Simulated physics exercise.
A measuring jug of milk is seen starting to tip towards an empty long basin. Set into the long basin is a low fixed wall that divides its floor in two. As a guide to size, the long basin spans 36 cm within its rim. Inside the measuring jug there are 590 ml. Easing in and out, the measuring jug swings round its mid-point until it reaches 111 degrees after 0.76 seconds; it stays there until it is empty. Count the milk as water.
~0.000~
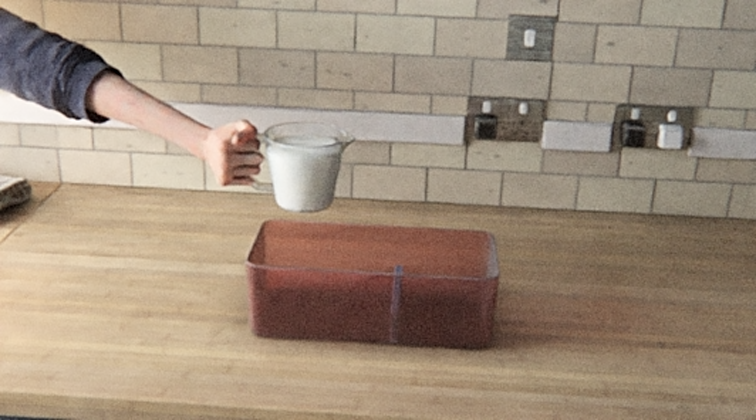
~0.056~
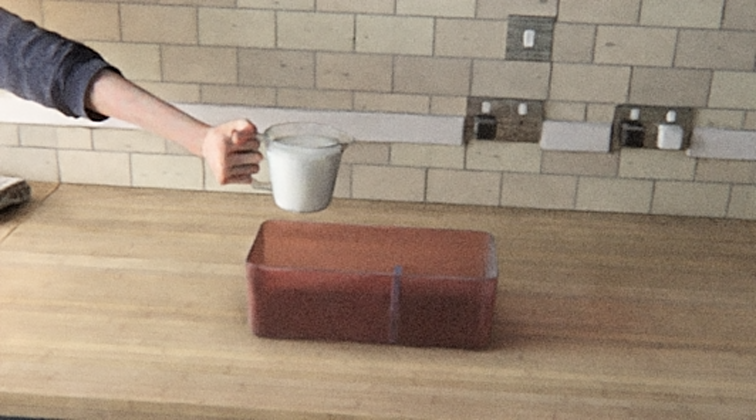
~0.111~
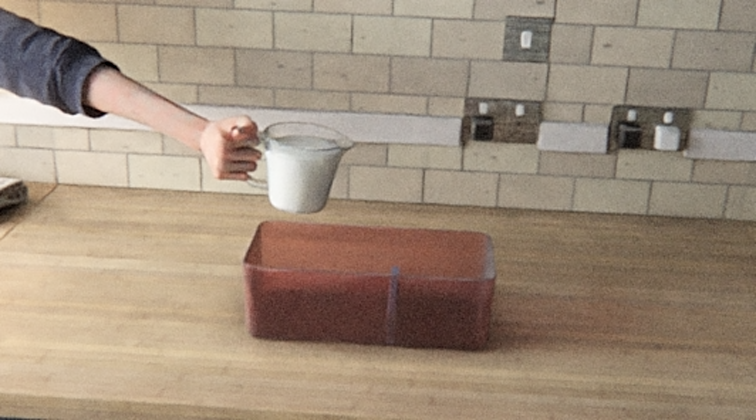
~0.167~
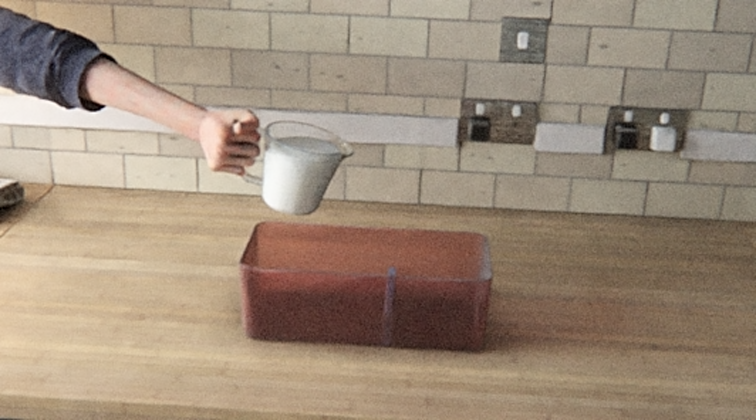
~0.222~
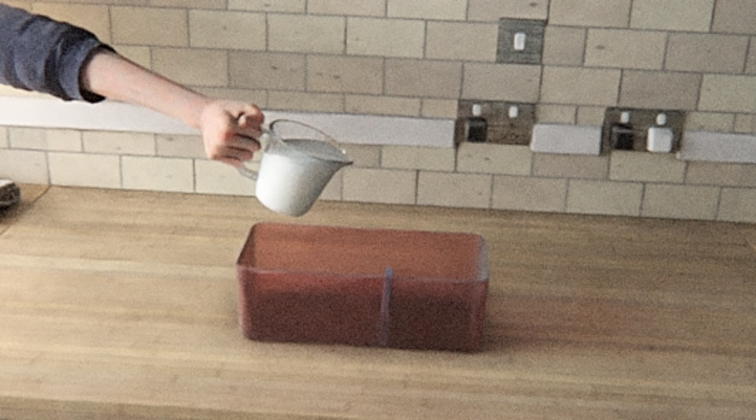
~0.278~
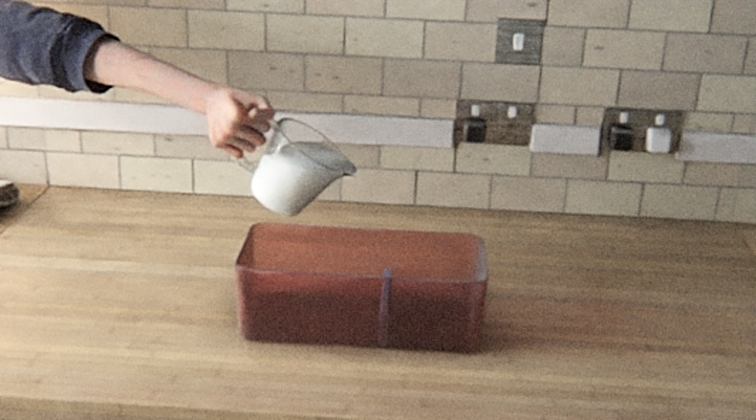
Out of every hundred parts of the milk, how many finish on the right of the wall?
About 22 in every hundred.
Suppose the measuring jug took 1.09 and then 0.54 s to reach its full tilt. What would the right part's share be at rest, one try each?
Try 1: 30 %; try 2: 15 %.
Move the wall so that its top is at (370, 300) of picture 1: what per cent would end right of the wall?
In that case some 70 per cent.
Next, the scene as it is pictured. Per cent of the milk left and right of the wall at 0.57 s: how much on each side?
Left side near 20, right side near 16.
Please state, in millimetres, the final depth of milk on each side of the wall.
On the left it stands about 14 mm, on the right about 6 mm.
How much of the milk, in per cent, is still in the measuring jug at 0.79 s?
About 3 per cent.
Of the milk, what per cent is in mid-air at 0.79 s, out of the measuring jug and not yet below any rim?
5 per cent, roughly.
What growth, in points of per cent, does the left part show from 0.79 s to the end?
Some 3 per cent.
By 0.57 s the tilt is 95° and 40 per cent is still to pour, 20 is left of the wall and 16 right of it.
By 0.79 s the tilt is 111° and 3 per cent is still to pour, 73 is left of the wall and 19 right of it.
By 1.01 s the tilt is 111° and 0 per cent is still to pour, 76 is left of the wall and 22 right of it.
By 1.26 s the tilt is 111° and 0 per cent is still to pour, 76 is left of the wall and 22 right of it.
At rest 76 per cent lies left of the wall, 22 right of it and 2 outside.
